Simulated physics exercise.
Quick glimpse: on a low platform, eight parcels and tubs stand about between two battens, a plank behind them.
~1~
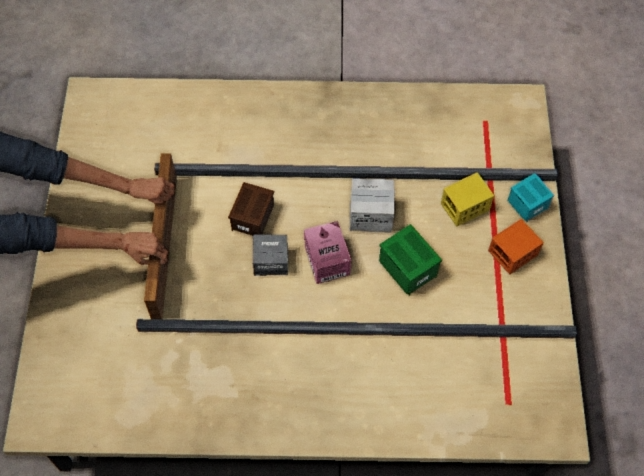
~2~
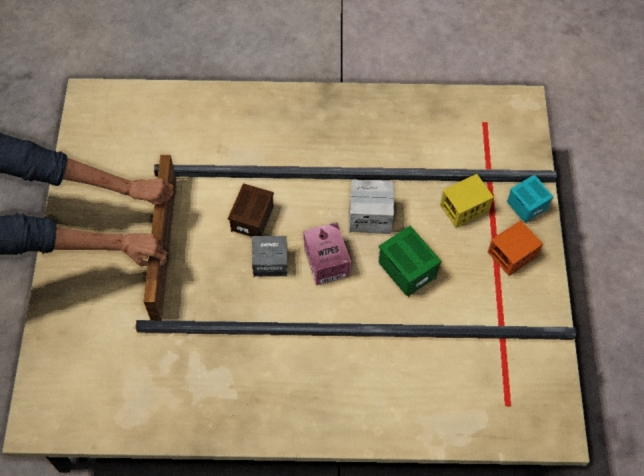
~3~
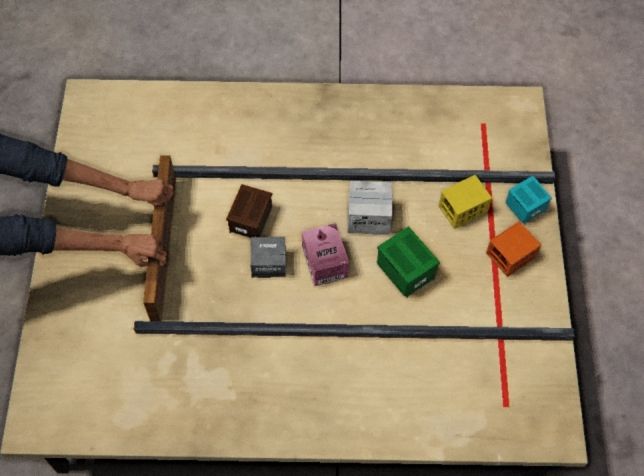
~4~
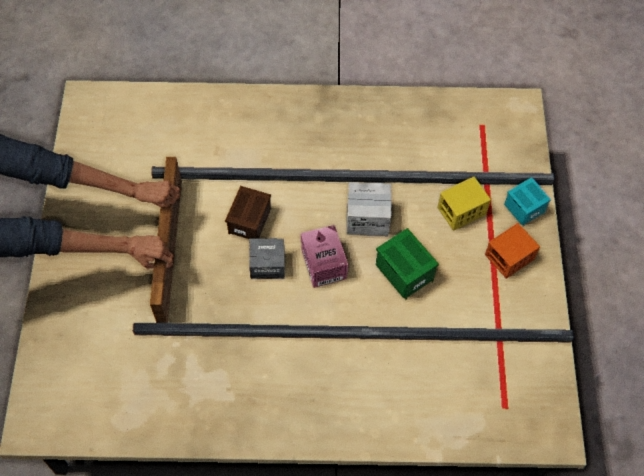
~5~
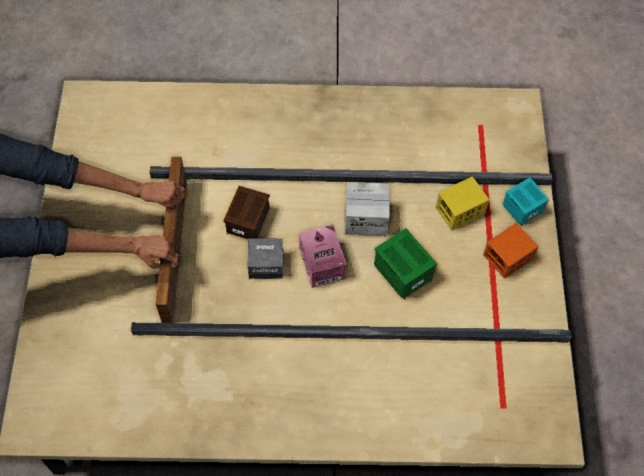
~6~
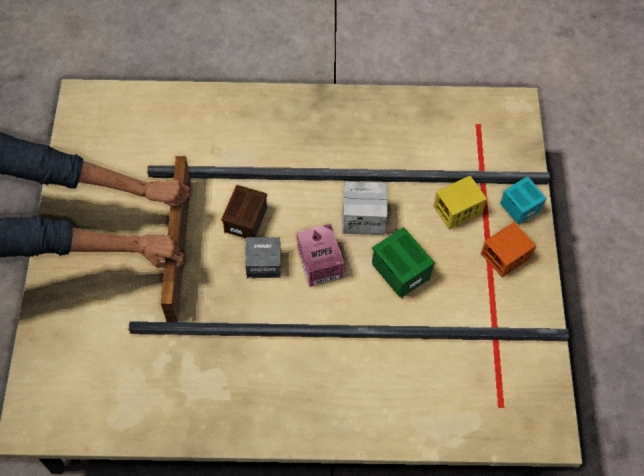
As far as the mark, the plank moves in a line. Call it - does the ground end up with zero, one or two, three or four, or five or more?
The ground ends up with three or four.
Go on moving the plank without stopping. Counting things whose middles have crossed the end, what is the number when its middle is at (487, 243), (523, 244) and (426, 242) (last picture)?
4; 6; 1.
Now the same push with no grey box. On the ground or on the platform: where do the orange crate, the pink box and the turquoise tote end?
Well, the orange crate drops down, the pink box is safe, and last of the three, the turquoise tote drops down.
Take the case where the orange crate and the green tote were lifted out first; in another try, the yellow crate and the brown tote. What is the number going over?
The first removal gives 2, the second gives 2.
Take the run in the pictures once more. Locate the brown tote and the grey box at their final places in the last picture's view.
I'd put one at around (504, 215) and the other at around (509, 263).
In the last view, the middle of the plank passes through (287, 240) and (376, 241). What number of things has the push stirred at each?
I get 3 at the one place and 6 at the other.
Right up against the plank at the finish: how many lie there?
It is in contact with 2.
A little later, none off yet; turquoise tote at rest near (523, 201); orange crate at rest near (508, 250); yellow crate at rest near (460, 203).
Next, none off yet; turquoise tote at rest near (523, 201); orange crate moving near (511, 249); yellow crate shifted a little near (483, 205).
When it is over, the number that fall off is three or four; down, green tote, yellow crate, orange crate and turquoise tote.
